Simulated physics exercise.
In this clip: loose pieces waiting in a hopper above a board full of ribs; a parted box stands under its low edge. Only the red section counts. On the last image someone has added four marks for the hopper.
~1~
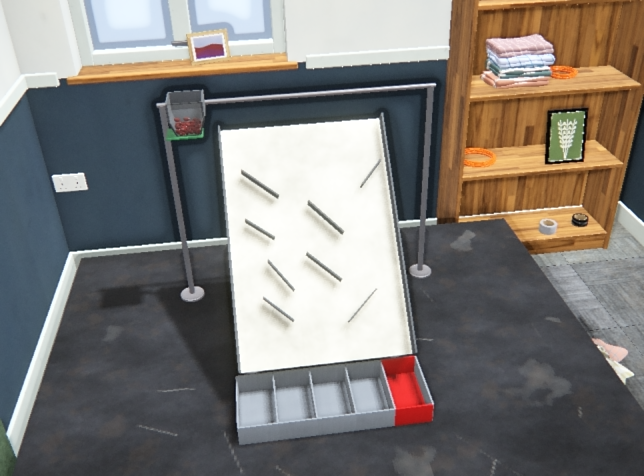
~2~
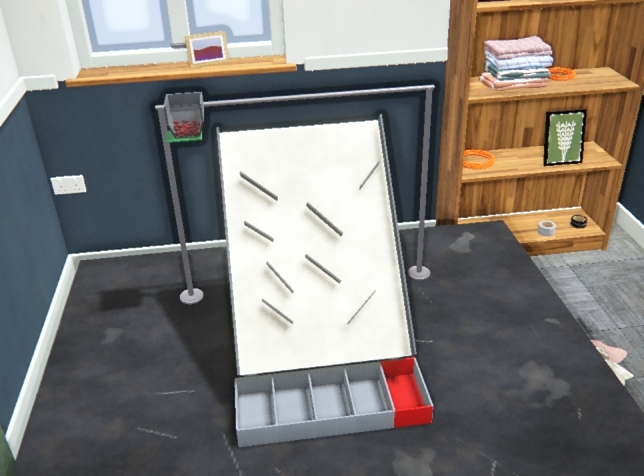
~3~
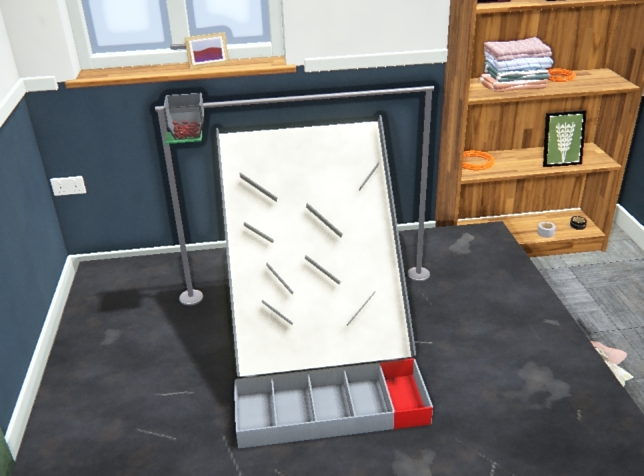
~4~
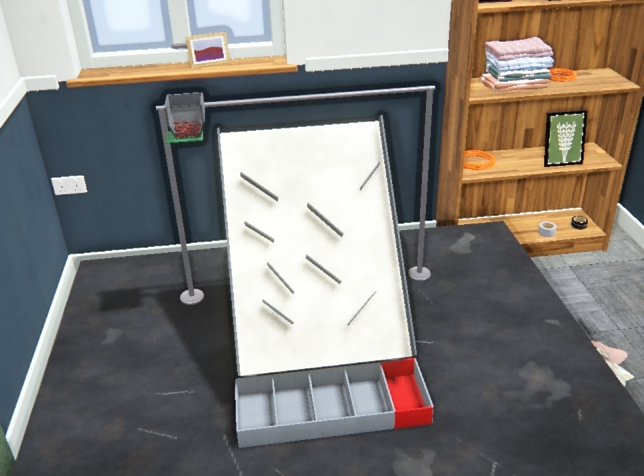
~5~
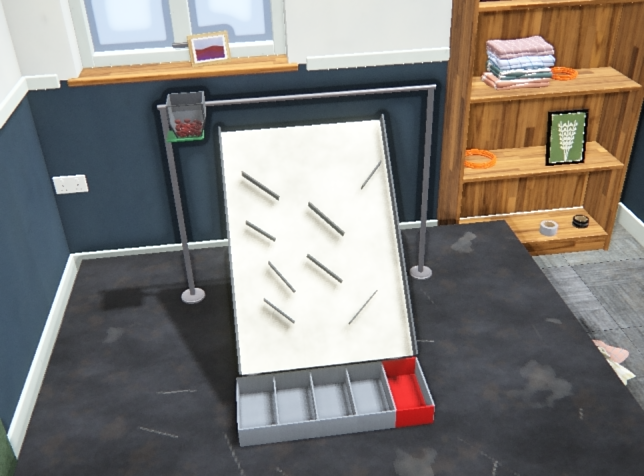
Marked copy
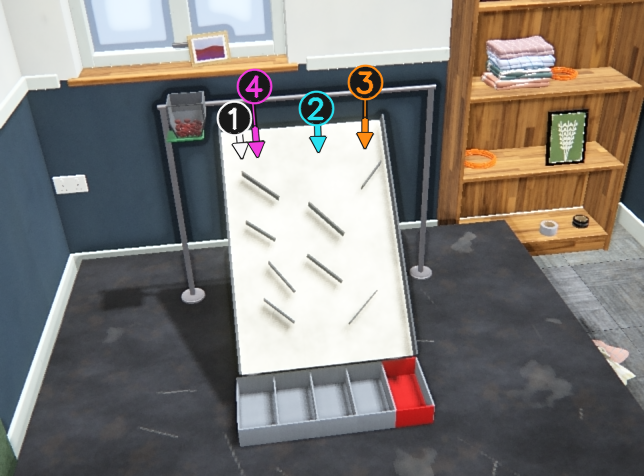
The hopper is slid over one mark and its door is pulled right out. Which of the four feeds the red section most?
The answer is mark 2.
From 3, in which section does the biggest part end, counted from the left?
It is the third one.
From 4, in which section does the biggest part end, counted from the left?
It is the third one.
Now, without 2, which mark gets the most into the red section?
That is mark 3.
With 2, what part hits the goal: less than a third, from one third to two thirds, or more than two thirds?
Mark 2 gives from one third to two thirds.
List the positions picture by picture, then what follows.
In the first frame, hopper near (189, 126), kidney beans, door shut.
In the second frame, ribs (240, 171) to (277, 197), (361, 186) to (379, 161), (244, 221) to (274, 239).
In the third frame, ribs (307, 203) to (343, 235), (266, 262) to (293, 292), (305, 255) to (341, 282).
In the fourth frame, ribs (262, 299) to (294, 323), (349, 324) to (376, 291).
In the fifth frame, red section near (415, 415), number 5 of 5 from the left.
On the marked copy, mark 1 meets the board at (241, 152); mark 2 meets the board at (318, 146); mark 3 meets the board at (364, 142); mark 4 meets the board at (257, 151).
If 1 is chosen, none at all in the red section, the bulk in other sections, close to a quarter held on the board.
If 2 is chosen, close to half in the red section, close to half in other sections.
If 3 is chosen, close to a quarter in the red section, close to two thirds in other sections, a small share held on the board.
If 4 is chosen, none at all in the red section, close to two thirds in other sections, close to a third held on the board.
